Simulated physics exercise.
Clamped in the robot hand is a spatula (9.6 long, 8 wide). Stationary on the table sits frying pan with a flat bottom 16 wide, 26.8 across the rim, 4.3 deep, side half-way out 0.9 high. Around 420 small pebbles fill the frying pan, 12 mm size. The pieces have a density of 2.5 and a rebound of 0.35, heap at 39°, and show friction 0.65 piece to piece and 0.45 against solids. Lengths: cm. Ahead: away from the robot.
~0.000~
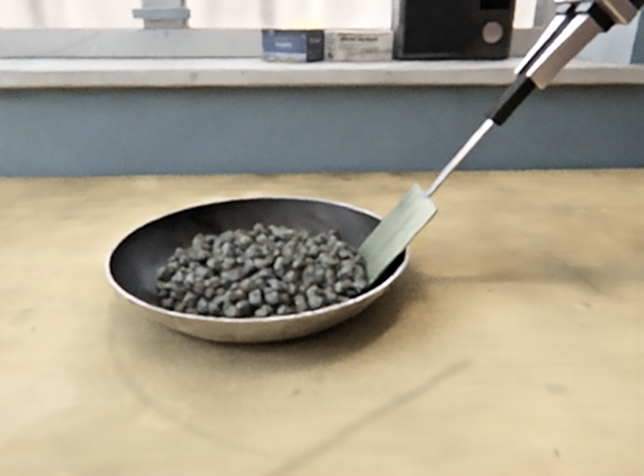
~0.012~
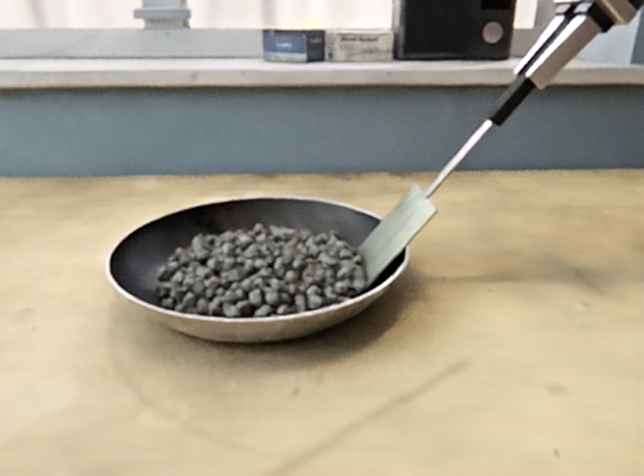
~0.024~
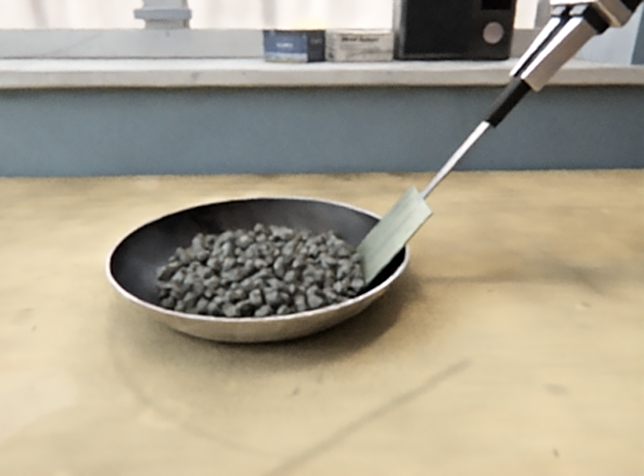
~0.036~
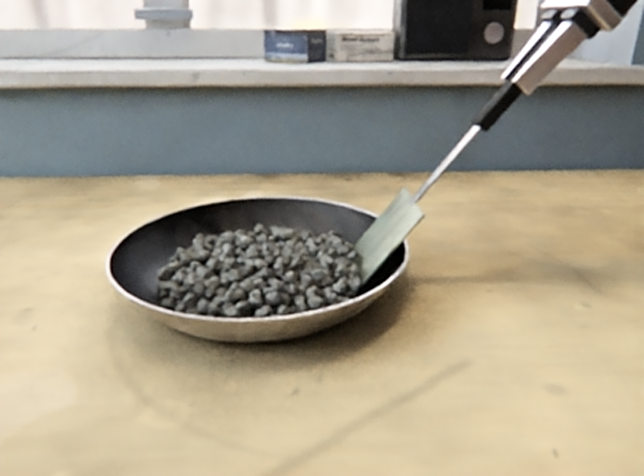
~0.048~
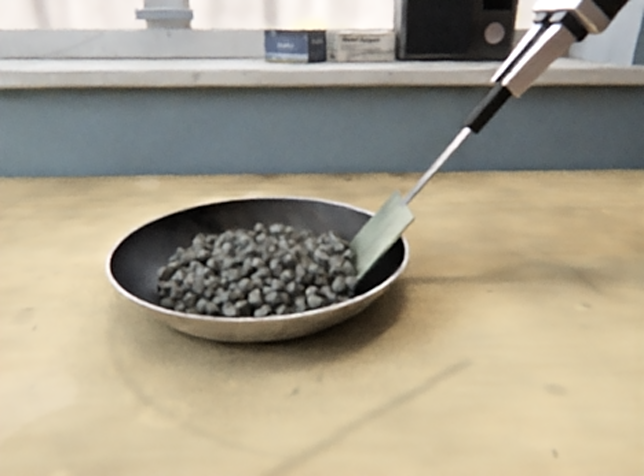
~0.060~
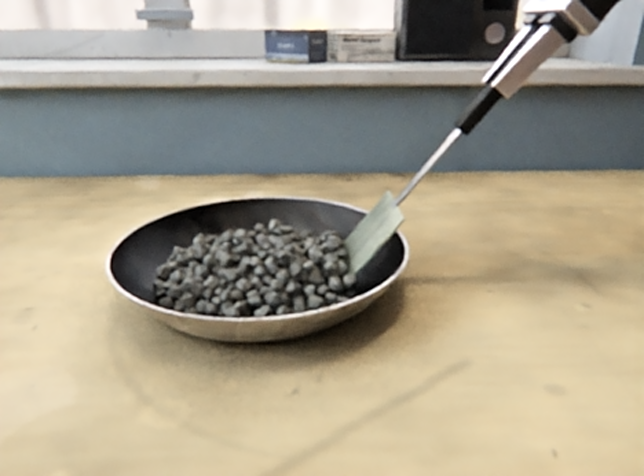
Robot arm sliding a pale green spatula slowly leftward into a frying pan of small dark pebbles, nudging the pile slightly.
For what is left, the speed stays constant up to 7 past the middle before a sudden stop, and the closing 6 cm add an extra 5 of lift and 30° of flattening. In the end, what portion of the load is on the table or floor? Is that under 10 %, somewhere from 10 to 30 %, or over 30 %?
It is under 10 %.
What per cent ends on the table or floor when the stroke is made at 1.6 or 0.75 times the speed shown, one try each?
I'd expect close to 20 and then close to 5 percent.
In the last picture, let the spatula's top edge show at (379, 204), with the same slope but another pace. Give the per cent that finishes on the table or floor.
About 15 percent.
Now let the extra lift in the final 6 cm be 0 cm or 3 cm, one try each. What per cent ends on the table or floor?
0 and 5 %.
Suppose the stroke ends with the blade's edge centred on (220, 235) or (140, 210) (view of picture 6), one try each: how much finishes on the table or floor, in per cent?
I'd say some 0 per cent, then some 30 per cent.
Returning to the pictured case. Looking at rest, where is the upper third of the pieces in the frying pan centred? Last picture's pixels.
Somewhere around (164, 255) in the last picture.
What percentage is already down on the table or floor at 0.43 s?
Share at that moment: About 5 %.
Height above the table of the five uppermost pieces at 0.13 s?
Estimated height above table: Approx. 4 cm.
By 0.13 s, sloping 52°, highest piece 5 above the table; 418 in the frying pan.
By 0.20 s, sloping 41°, highest piece 6 above the table; 418 in the frying pan.
By 0.43 s, sloping 22°, highest piece 7 above the table; 394 in the frying pan, 24 on the table or floor.
By 1.48 s, sloping 22°, highest piece 6 above the table; 393 in the frying pan, 25 on the table or floor.
Final count, 393 in the frying pan, 25 on the table or floor. That is 6 % on the table or floor.
